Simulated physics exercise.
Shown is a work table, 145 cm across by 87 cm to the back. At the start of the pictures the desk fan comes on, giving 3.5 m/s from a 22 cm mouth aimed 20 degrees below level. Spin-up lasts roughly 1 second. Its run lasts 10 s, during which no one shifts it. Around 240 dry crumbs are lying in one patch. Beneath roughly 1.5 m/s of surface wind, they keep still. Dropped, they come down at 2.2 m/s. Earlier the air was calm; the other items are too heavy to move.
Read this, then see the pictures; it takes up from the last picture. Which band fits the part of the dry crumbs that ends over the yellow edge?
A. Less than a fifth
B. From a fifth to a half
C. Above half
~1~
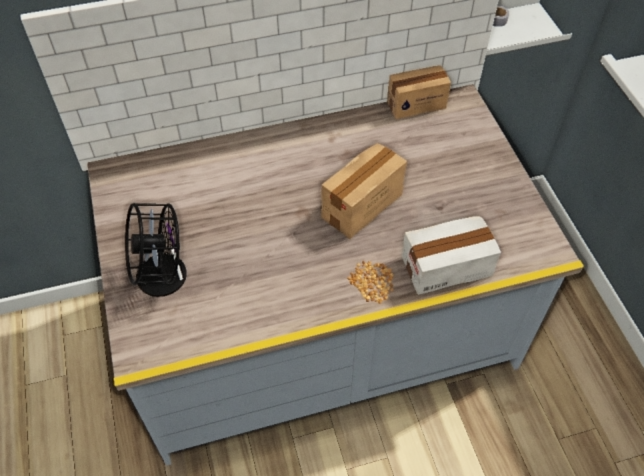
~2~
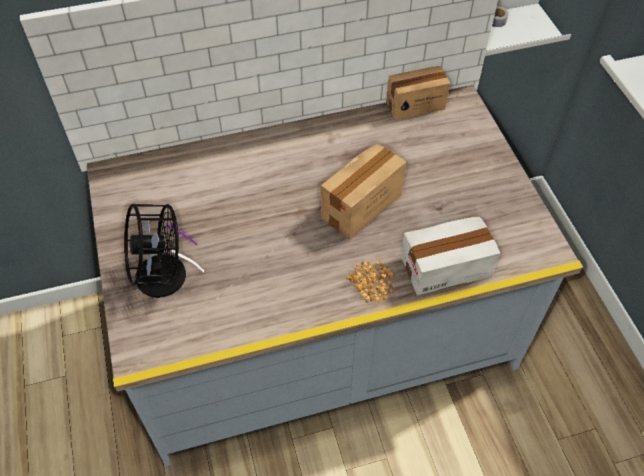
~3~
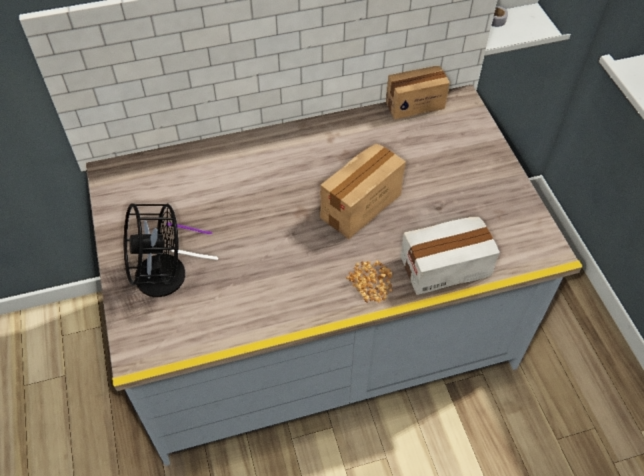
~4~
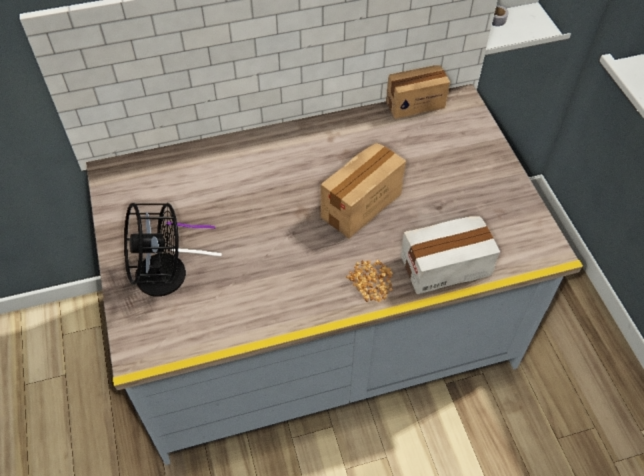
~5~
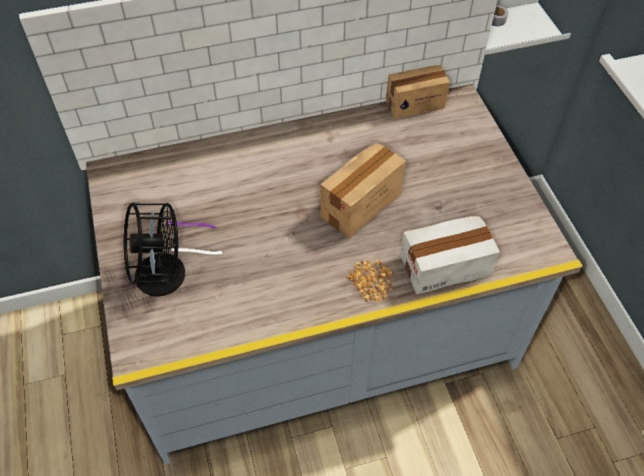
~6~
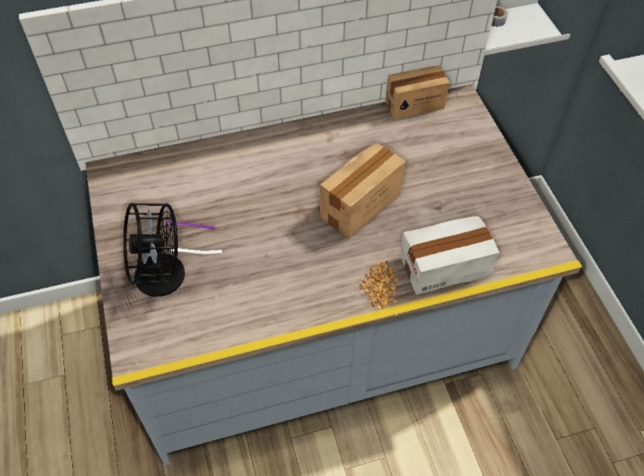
C.
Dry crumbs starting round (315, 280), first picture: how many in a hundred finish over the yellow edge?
100 %.
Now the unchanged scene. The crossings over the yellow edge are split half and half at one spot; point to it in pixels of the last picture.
Near (406, 312).
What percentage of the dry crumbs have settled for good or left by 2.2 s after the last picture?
Near 100 %.
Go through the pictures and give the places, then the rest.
In the first picture, the middle of the dry crumbs is near (372, 281), none has stirred yet and the mouth of the desk fan is at (151, 244).
In the second picture, the middle of the dry crumbs is near (371, 280), none has stirred yet and the yellow edge is centred on (362, 324).
In the third picture, the middle of the dry crumbs is near (371, 280), none has stirred yet, the top of a box is at (452, 242) and the top of a box is at (363, 173).
In the fourth picture, the middle of the dry crumbs is near (371, 279) and none has stirred yet.
In the fifth picture, the middle of the dry crumbs is near (371, 279) and none has stirred yet.
In the sixth picture, the middle of the dry crumbs is near (380, 286), the farthest in sight from the desk fan is at (395, 315) and about 60 % have left their places.
Then, 1.0 s after the last picture the count stands so, 100 % are over the yellow edge.
Then, 2.2 s after the last picture the count stands so, 100 % are over the yellow edge.
Then, 4.6 s after the last picture the count stands so, 100 % are over the yellow edge.
Then, 9.1 s after the last picture, at the end, 100 % are over the yellow edge.
